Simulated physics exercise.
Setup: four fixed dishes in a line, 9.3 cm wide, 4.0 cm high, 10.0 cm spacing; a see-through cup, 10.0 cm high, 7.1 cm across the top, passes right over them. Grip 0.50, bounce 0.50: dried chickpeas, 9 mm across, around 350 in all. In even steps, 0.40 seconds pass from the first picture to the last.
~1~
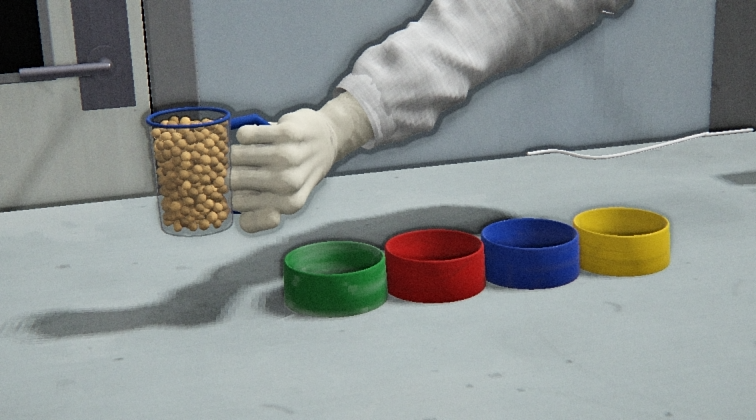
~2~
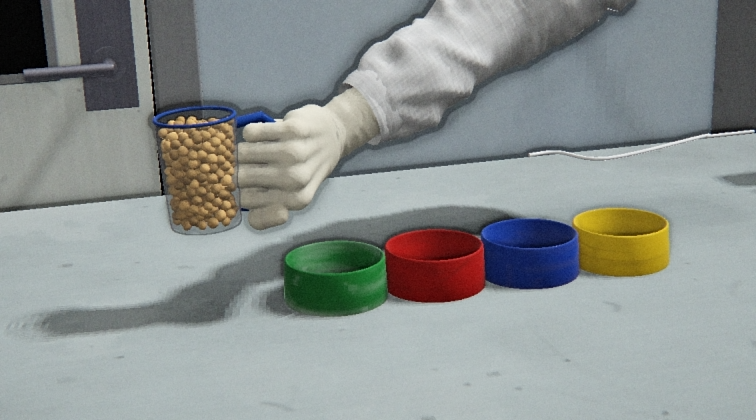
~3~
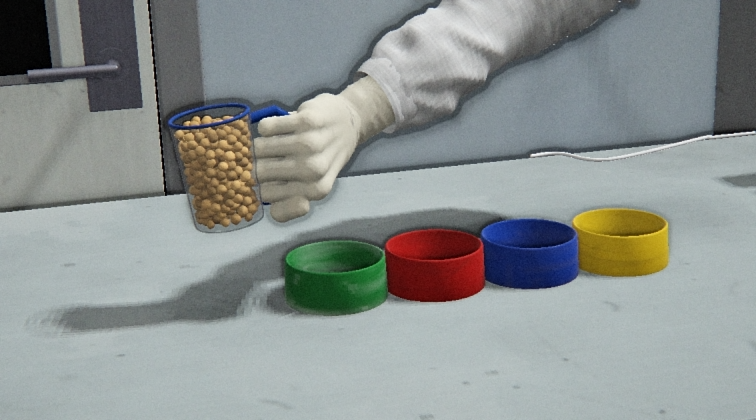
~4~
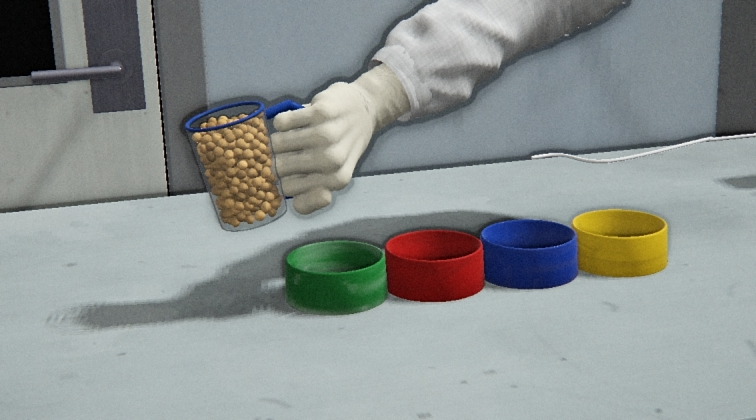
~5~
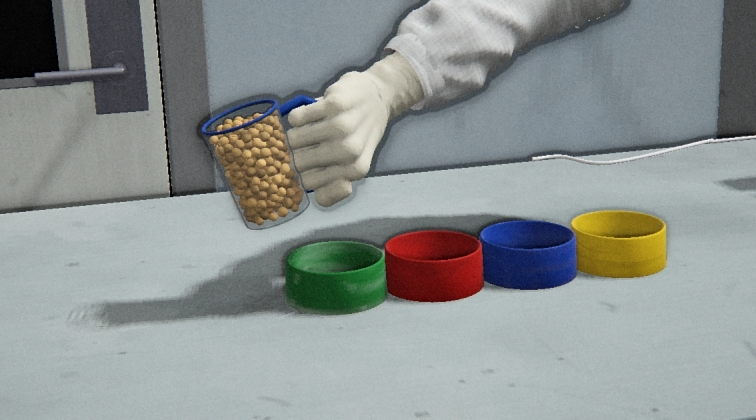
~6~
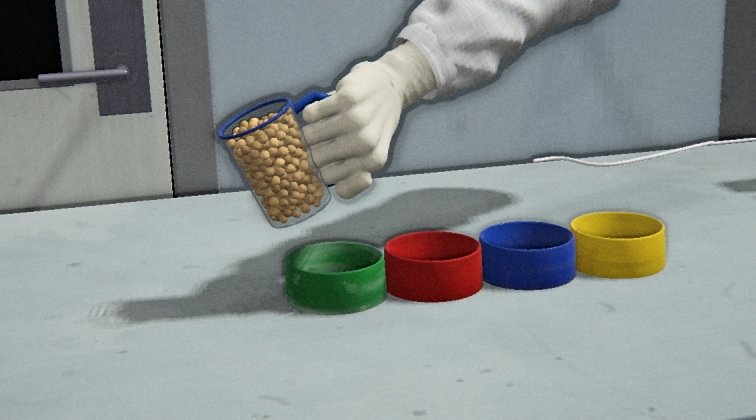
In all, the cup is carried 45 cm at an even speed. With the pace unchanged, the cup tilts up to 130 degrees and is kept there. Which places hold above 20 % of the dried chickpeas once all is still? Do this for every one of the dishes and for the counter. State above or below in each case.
In the end red: It will keep a fifth or less; blue: It will keep more than a fifth; green: It will keep a fifth or less; yellow: It will keep more than a fifth; counter: It will keep a fifth or less.
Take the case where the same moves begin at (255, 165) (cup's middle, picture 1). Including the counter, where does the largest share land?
Top spot: Yellow.
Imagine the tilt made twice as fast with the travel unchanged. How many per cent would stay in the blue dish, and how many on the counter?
Blue 0; counter 10.
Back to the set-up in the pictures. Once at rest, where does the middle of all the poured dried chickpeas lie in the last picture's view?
Roughly (544, 256).
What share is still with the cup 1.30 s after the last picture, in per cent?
I'd put it at roughly 75 per cent.
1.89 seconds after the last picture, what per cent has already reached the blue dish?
I'd say close to 55 per cent at that point.
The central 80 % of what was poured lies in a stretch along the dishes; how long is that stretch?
It spans roughly 14 centimetres along the row.
Then, 0.78 s after the last picture, tilt 75 degrees; cup holds 100 %.
Then, 1.30 s after the last picture, tilt 110 degrees; cup holds 75 %, red 5 %, blue 10 %.
Then, 1.89 s after the last picture, tilt 130 degrees; cup holds 0 %, red 5 %, blue 55 %, yellow 30 %.
In the end, red 5 %, blue 55 %, green 0 %, yellow 30 %, counter 10 %.
